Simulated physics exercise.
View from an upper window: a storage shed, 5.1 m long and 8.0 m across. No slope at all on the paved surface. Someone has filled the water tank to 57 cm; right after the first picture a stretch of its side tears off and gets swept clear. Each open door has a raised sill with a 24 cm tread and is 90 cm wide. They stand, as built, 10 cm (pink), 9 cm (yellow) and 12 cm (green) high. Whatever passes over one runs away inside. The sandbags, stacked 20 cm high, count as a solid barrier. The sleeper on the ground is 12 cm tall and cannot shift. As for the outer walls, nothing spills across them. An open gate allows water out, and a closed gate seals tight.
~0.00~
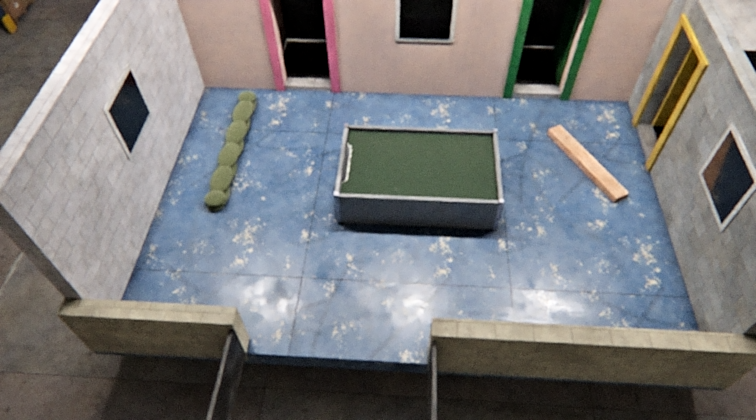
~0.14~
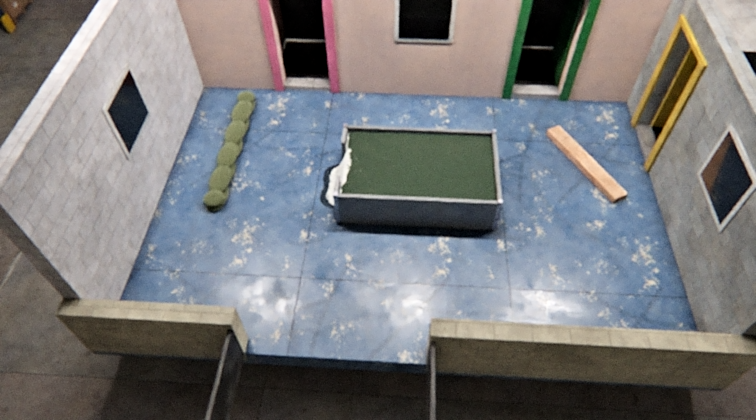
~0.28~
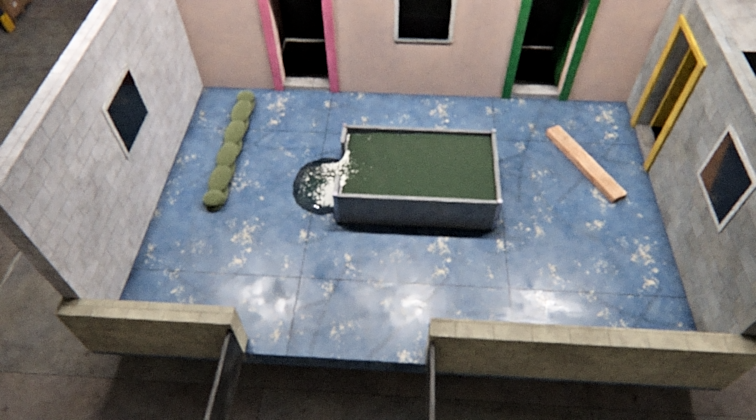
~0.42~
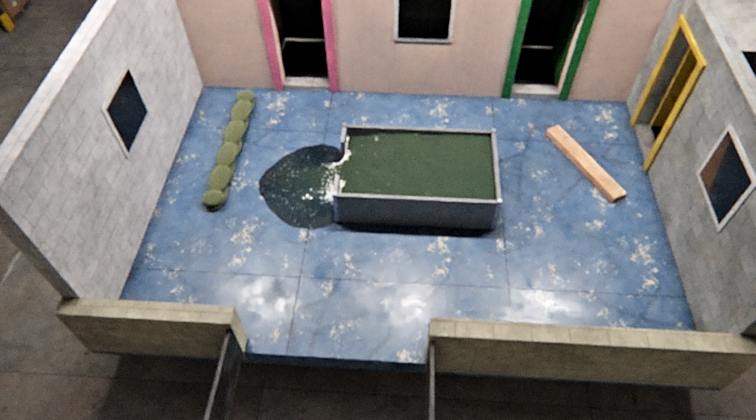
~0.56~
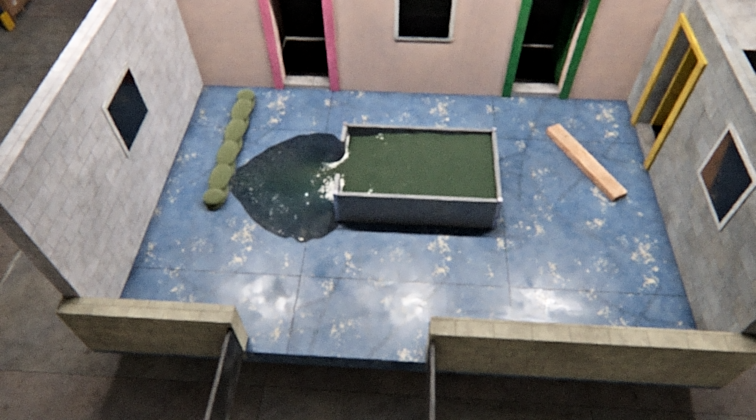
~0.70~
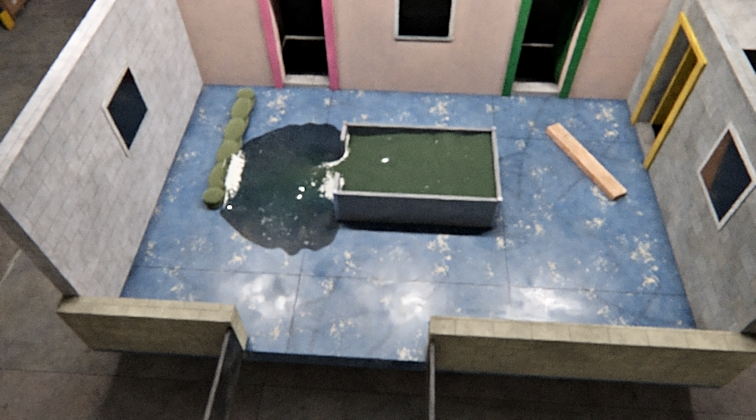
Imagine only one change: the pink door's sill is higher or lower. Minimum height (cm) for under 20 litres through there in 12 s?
Roughly 12.5 cm.
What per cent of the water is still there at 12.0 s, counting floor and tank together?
Close to 90 in a hundred.
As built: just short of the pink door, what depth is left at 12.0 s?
Lab note: Depth approx. 6.0 cm.
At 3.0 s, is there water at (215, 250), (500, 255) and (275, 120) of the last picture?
Spot one awash, spot two bone dry, spot three awash.
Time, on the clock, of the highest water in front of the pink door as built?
Around 3.0 seconds.
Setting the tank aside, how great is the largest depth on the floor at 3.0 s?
I'd put it near 22 cm.
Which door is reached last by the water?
It's the yellow door.
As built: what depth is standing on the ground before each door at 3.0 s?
Pink door 15 cm, yellow door 0 cm, green door 0 cm.
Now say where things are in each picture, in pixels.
In the first picture, still water, 57 cm deep, in the water tank at (419, 165); the pink door at (302, 46) is dry.
In the second picture, the gap is at (344, 179), the front 0.3 m out at (327, 201); the back of the water tank holds 57 cm.
In the third picture, water pours out at (344, 179) and has run 0.7 m, to (298, 191); about 8 cm deep outside, 57 cm at the back.
In the fourth picture, the gap is at (344, 178), the front 1.3 m out at (265, 189); the back of the water tank holds 57 cm.
In the fifth picture, the gap is at (344, 177), the front 1.8 m out at (234, 184); the back of the water tank holds 57 cm.
In the sixth picture, the gap is at (344, 176), the front 1.9 m out at (227, 177); the back of the water tank holds 56 cm; 1.3 m in a straight line remain to the pink door at (301, 43).
After 1.4 s water covers 15 % of the floor, deepest (26 cm) near (328, 184); it has not reached the pink door.
After 3.0 s water covers 30 % of the floor, deepest (22 cm) near (242, 180); 15 cm at the pink door, 11 litres in over its 10 cm sill.
After 12.0 s water covers 95 % of the floor, deepest (10 cm) near (225, 133); 6 cm at the pink door, 43 litres in over its 10 cm sill.
At the pink door as built, the water arrived by 1.9 s and peaked near 15 cm at 3.0 s.
Run again over the same 12 s with other heights there, 32 litres in over 11 cm, 7 litres over 15.5 cm. The limit of 20 litres is kept from about 12.5 cm up.
